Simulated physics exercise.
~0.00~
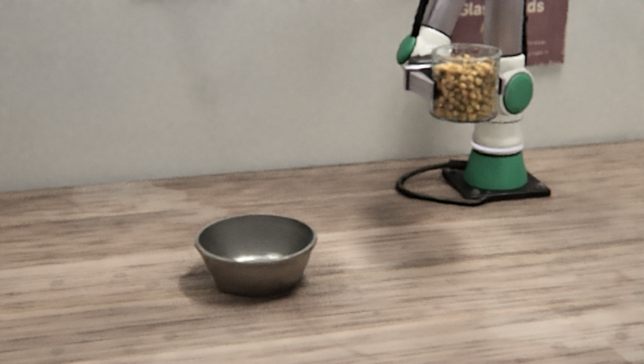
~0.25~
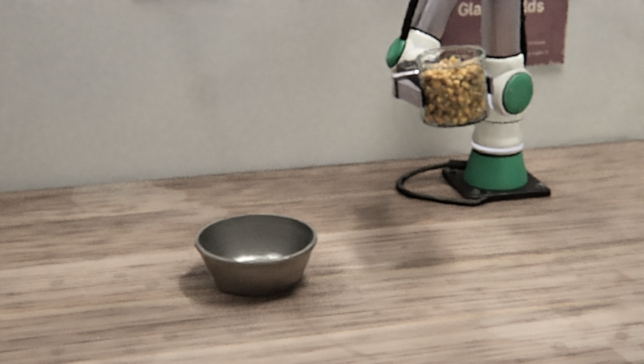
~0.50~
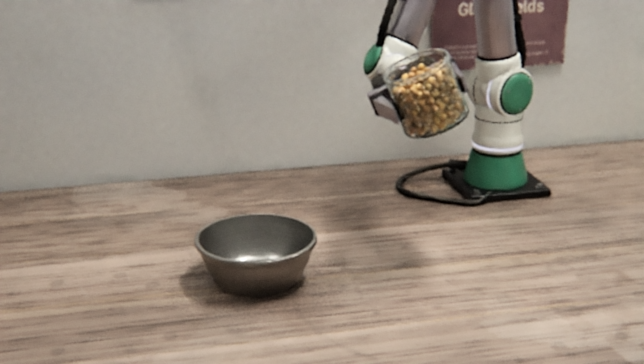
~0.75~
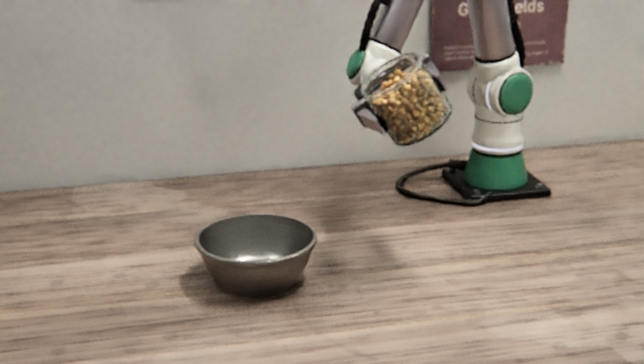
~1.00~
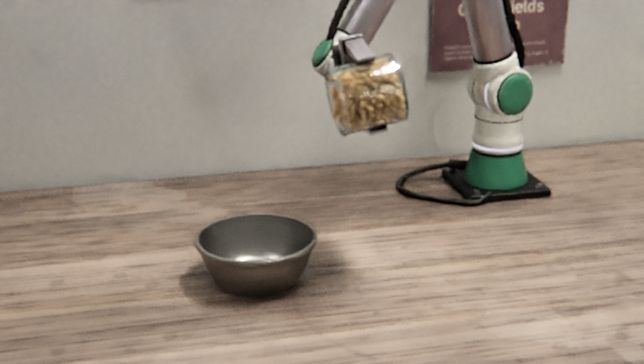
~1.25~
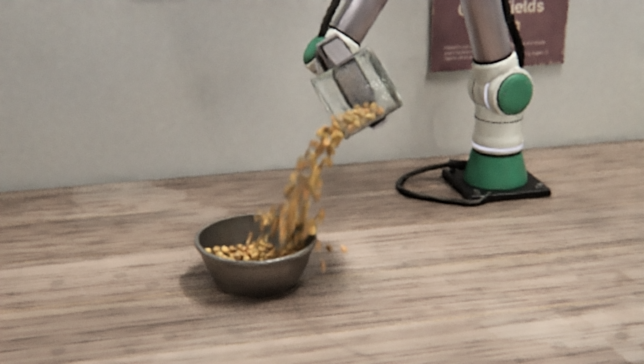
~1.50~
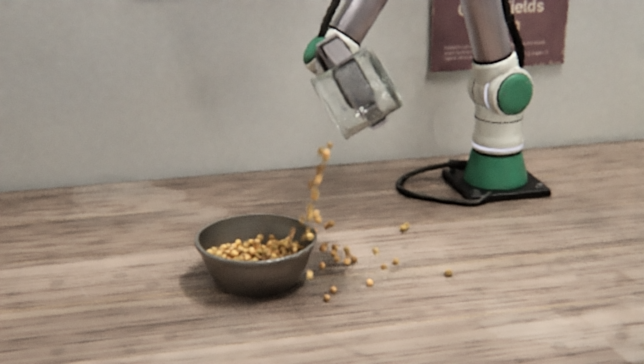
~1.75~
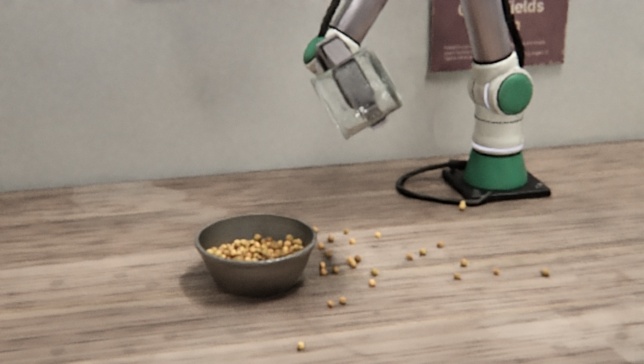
On a wooden table top, a robot arm carried a clear tumbler of dried chickpeas to the left, tipped it over and poured them into a dark metal bowl, where most landed while a small share scattered across the table.
